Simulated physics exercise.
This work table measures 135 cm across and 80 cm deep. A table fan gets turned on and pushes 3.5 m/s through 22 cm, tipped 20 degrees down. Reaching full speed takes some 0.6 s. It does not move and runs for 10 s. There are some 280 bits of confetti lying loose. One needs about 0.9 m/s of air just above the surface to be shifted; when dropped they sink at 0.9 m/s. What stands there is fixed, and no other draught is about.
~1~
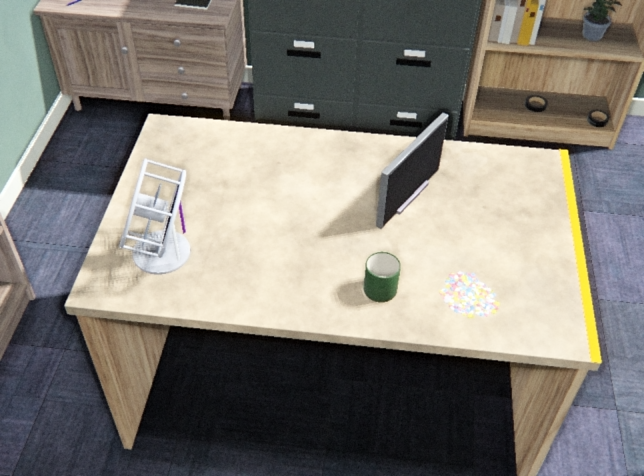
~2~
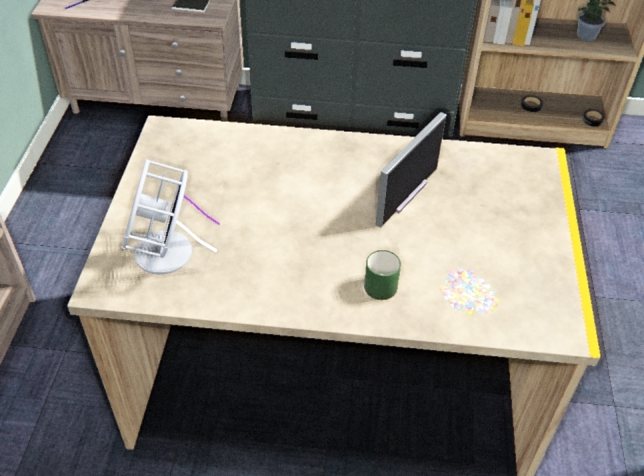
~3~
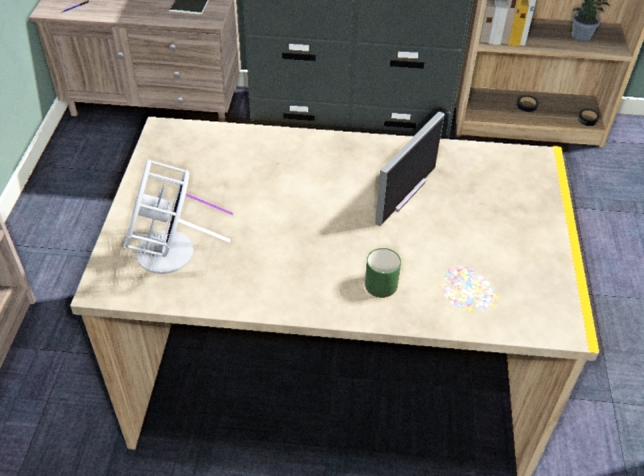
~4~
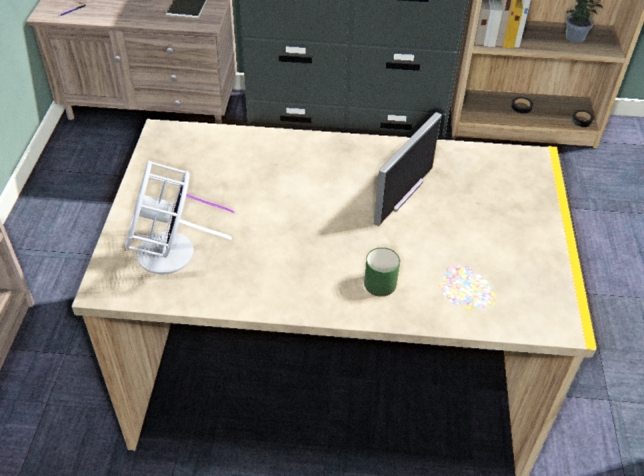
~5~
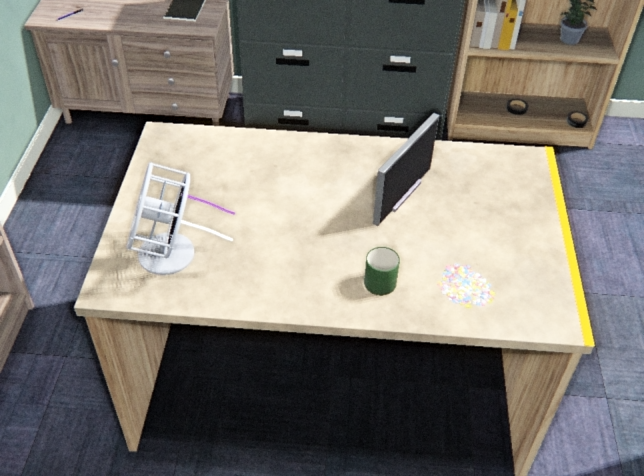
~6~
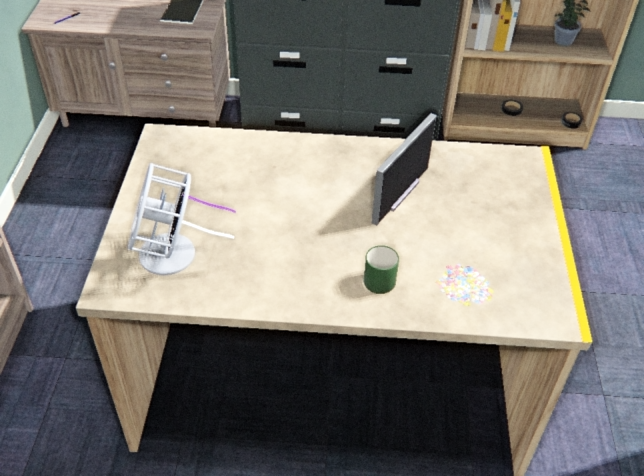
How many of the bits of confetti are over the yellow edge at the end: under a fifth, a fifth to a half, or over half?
The share exceeds one half.
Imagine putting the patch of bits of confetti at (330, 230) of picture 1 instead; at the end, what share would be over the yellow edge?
10 per cent.
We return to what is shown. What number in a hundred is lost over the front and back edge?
Roughly 10 per cent at the front edge and 0 per cent at the back edge.
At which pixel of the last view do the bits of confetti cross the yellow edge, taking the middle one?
The middle crossing sits close to (576, 271) in the last picture.
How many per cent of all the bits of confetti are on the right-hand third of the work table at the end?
Something close to 0 % ends up there.
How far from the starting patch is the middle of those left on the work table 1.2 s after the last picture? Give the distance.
Around 0 cm from the start.
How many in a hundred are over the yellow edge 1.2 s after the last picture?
I reckon close to 15 %.
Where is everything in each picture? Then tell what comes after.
The middle of the bits of confetti is near (470, 295), none has stirred yet and the mouth of the table fan is at (153, 209), in the first frame.
The middle of the bits of confetti is near (469, 292), none has stirred yet and the yellow edge is centred on (580, 240), in the second frame.
The middle of the bits of confetti is near (469, 289), none has stirred yet, the top of a mug is at (384, 260) and the top of a laptop is at (414, 140), in the third frame.
The middle of the bits of confetti is near (467, 287) and none has stirred yet, in the fourth frame.
The middle of the bits of confetti is near (466, 286) and none has stirred yet, in the fifth frame.
The middle of the bits of confetti is near (467, 286), the farthest in sight from the table fan is at (491, 292) and about 5 % have left their places, in the sixth frame.
Then, 1.2 s after the last picture, 13 % are over the yellow edge; the middle of those still in play is near (465, 284); 11 % have settled or left.
Then, 2.4 s after the last picture, 56 % are over the yellow edge; the middle of those still in play is near (462, 280); 45 % have settled or left.
Then, 4.7 s after the last picture, 86 % are over the yellow edge; 91 % have settled or left.
Then, 9.2 s after the last picture, at the end, 90 % are over the yellow edge.
